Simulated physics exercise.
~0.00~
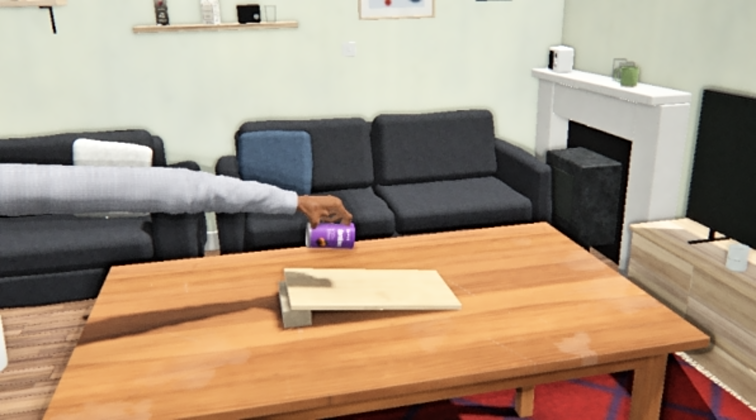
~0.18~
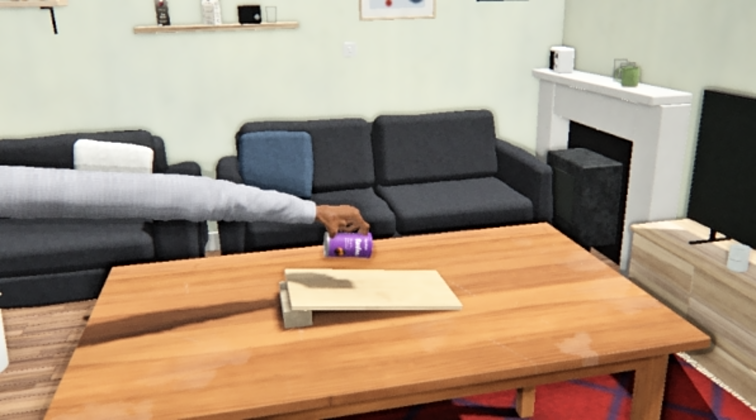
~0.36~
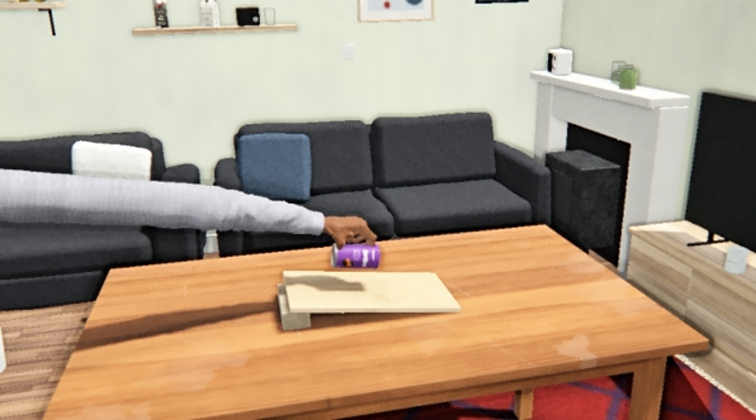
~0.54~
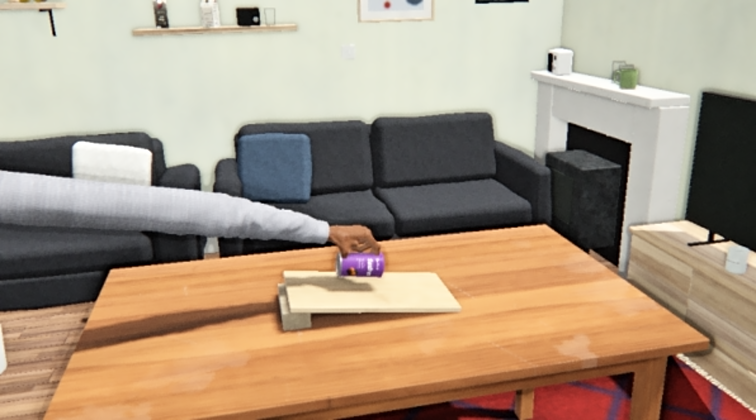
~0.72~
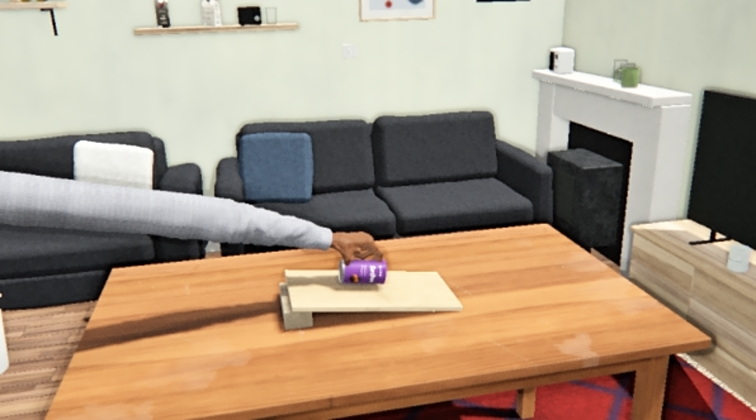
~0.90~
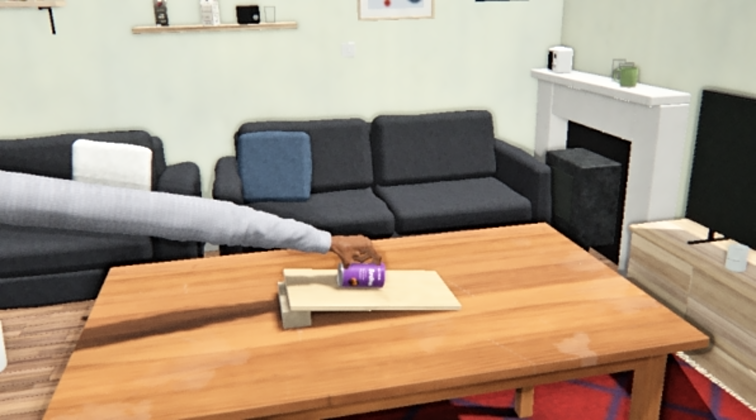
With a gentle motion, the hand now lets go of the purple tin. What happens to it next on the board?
It sits still.
After 1.20 s, no change.
After 1.60 s, purple tin resting near (361, 275).
In the end (1.9 s), it is unmoved. At the end, from the last picture's camera, purple tin near (361, 275). The purple tin stays where it is put.
